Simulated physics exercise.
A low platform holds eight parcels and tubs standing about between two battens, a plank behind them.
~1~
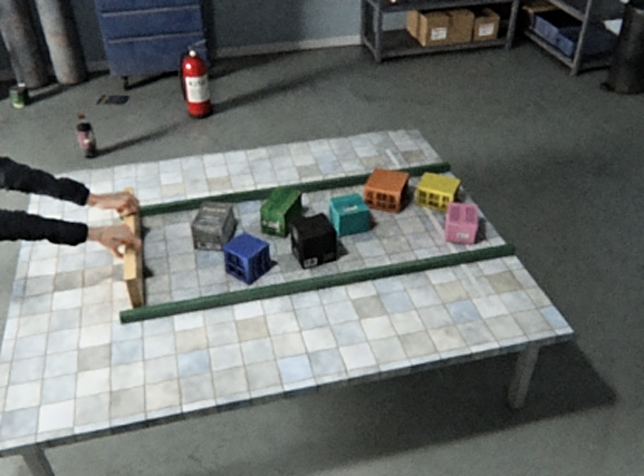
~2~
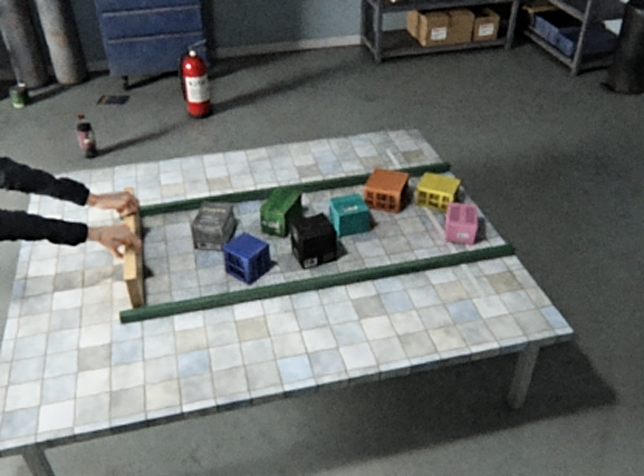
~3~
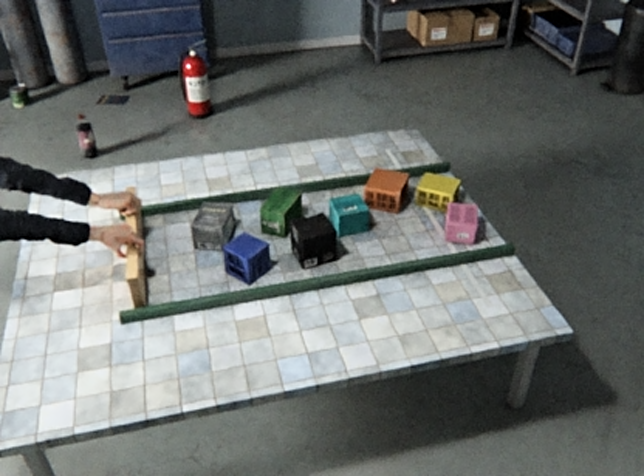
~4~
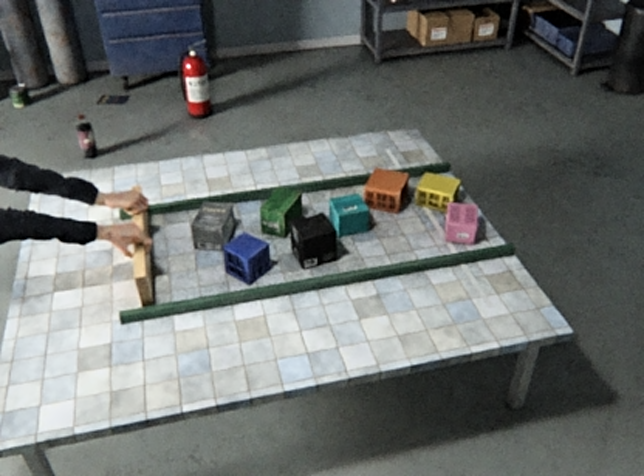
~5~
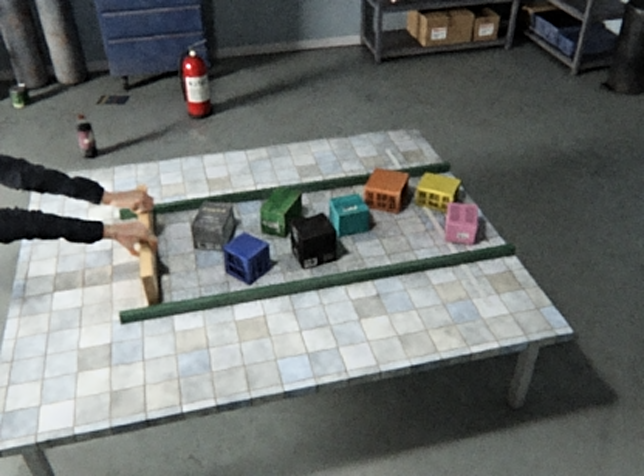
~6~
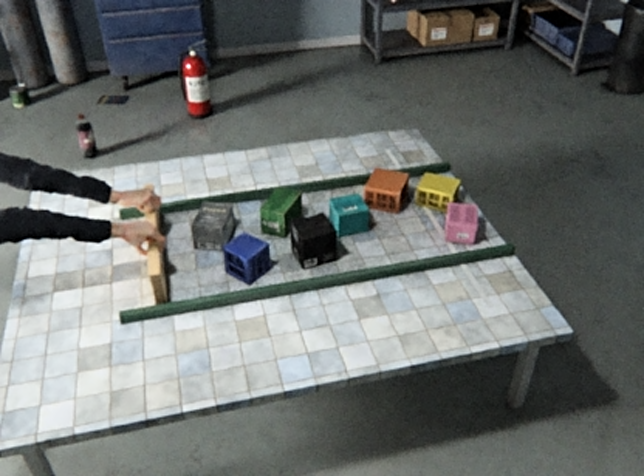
On a low tiled platform in a workshop-like room, eight coloured crates and boxes stand scattered between two green battens, with two dark-sleeved hands holding a wooden plank at the left end. The hands barely shift it at first, then slide it slightly rightward, while the crates stay still.
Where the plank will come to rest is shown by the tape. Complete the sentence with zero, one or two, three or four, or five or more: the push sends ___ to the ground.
The push sends three or four to the ground.
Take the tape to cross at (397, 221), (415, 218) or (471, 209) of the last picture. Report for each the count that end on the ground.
Try by try, 1, 3 and 8.
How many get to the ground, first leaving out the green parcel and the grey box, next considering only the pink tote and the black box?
That makes 2 fallen, then 2 fallen in the other try.
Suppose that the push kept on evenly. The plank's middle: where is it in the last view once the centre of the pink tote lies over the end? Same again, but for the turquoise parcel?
Around (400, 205) first and around (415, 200) second.
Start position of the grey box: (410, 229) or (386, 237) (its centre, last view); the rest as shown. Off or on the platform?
In order, it drops down; drops down.
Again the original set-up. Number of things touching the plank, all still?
It's 2.
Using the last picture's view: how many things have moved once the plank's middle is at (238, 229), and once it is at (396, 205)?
It comes to 3 for the first spot, 8 for the other.
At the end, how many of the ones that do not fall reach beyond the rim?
2, I think.
A little later, none off yet; pink tote at rest near (461, 223); yellow crate at rest near (438, 193); orange crate at rest near (386, 190).
When it is over, the number that fall off is three or four; down, turquoise parcel, orange crate, yellow crate and pink tote.
